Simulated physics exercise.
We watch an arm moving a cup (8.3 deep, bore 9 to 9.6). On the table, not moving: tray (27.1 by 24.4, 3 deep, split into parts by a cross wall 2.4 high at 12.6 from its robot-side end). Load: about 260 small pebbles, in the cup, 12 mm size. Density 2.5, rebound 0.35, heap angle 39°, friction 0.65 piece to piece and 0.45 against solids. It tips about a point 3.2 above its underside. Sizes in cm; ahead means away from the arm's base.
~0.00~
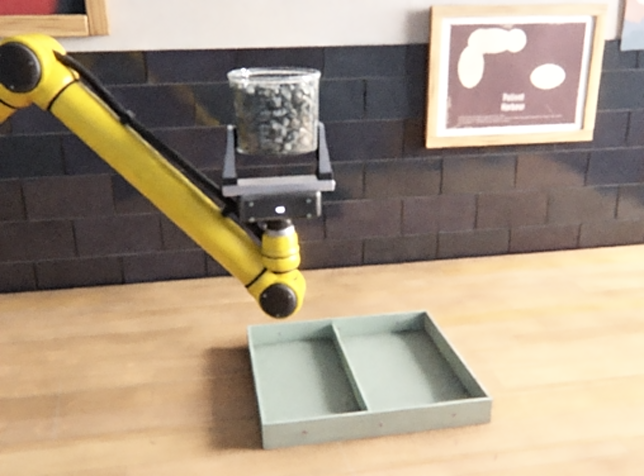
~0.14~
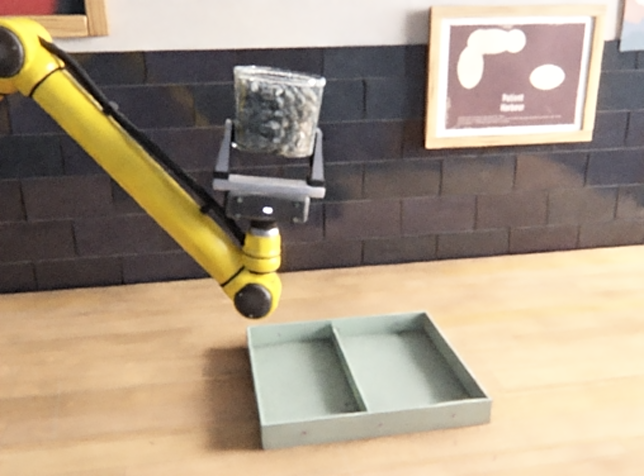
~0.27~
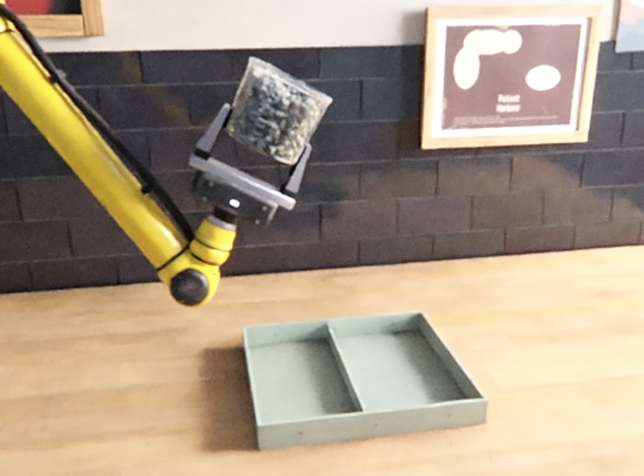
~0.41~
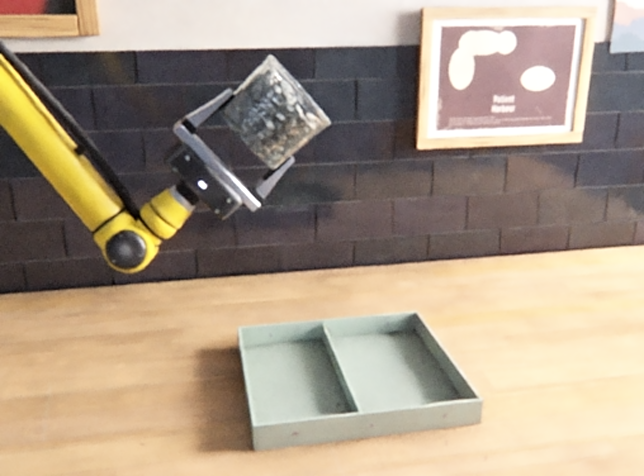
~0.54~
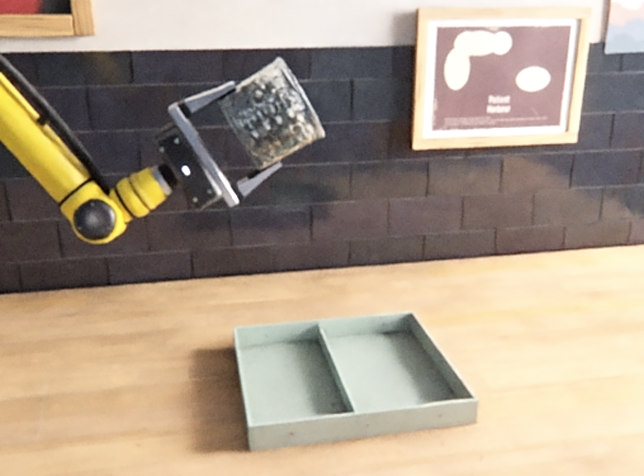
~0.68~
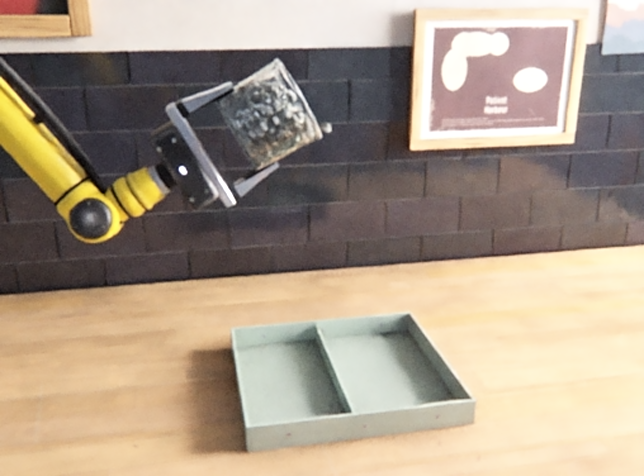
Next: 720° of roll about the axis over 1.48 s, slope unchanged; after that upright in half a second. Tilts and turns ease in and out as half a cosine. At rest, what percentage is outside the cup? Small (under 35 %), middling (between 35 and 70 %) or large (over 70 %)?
Outside the cup the share is small, under 35 %.
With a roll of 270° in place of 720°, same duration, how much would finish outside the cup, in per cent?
In that case some 10 per cent.
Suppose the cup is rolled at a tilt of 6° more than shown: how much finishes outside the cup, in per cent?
About 15 per cent.
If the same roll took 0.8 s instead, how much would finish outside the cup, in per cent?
It would be near 5 per cent.
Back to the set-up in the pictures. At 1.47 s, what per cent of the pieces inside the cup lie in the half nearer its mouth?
Roughly 45 per cent.
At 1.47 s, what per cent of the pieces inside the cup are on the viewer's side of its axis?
About 45 per cent.
After 1.47 s, tipped 62°, highest piece 41 above the table; 255 in the cup, 6 in the far-side part, 1 in the robot-side part, 3 in flight or on a rim.
After 2.26 s, tipped 56°, highest piece 40 above the table; 252 in the cup, 11 in the far-side part, 2 in the robot-side part.
After 2.86 s, upright, highest piece 41 above the table; 252 in the cup, 11 in the far-side part, 2 in the robot-side part.
After 3.56 s, upright, highest piece 41 above the table; 252 in the cup, 11 in the far-side part, 2 in the robot-side part.
In the end, 252 in the cup, 11 in the far-side part, 2 in the robot-side part. That is 5 % outside the cup.
